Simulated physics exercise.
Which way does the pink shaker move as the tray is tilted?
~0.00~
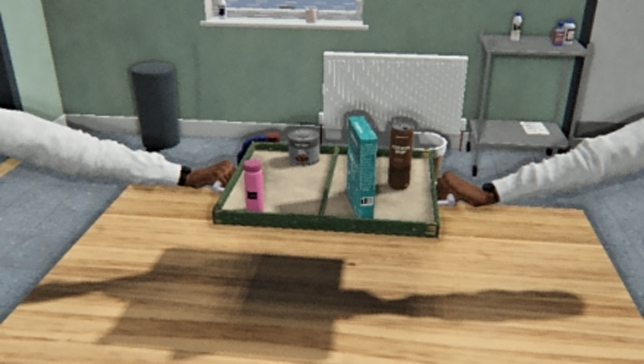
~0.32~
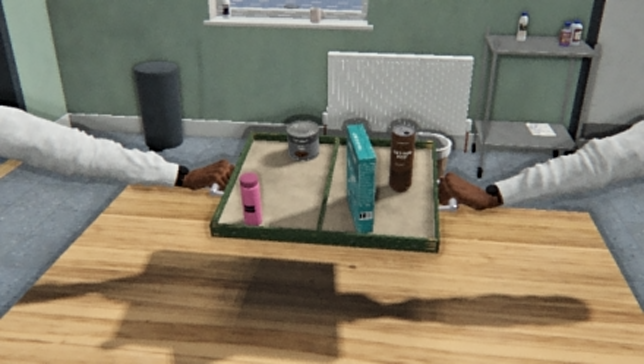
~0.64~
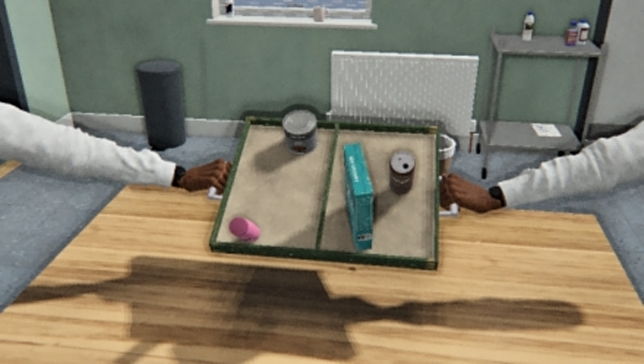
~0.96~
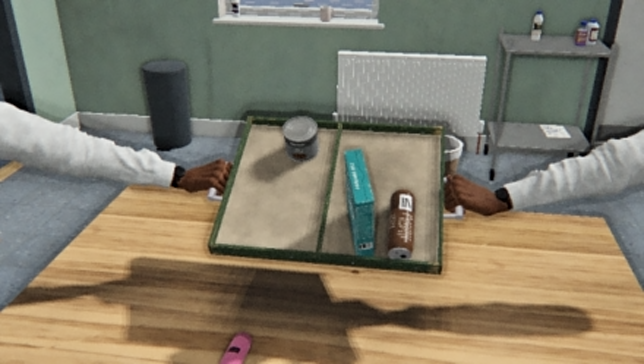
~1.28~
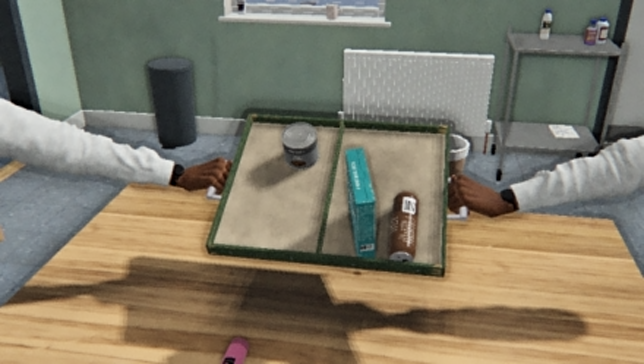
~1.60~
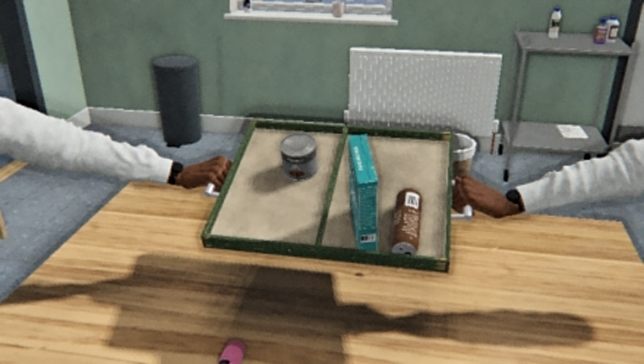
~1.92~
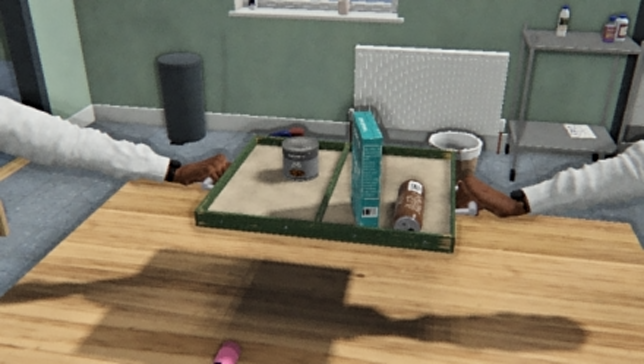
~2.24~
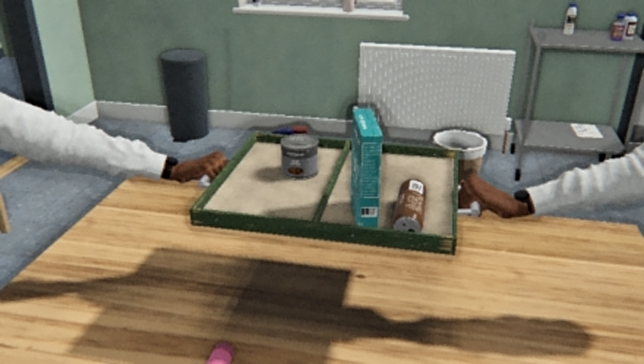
The pink shaker moves down in the view, toppling and leaving the near edge of the tray to end up on its side below it.
The footage shows two hands tilting a divided tray toward the viewer above a wooden table; a pink shaker tips and drops off the near edge and a brown can topples. The tray is levelled, with the turquoise packet and grey tin still upright.
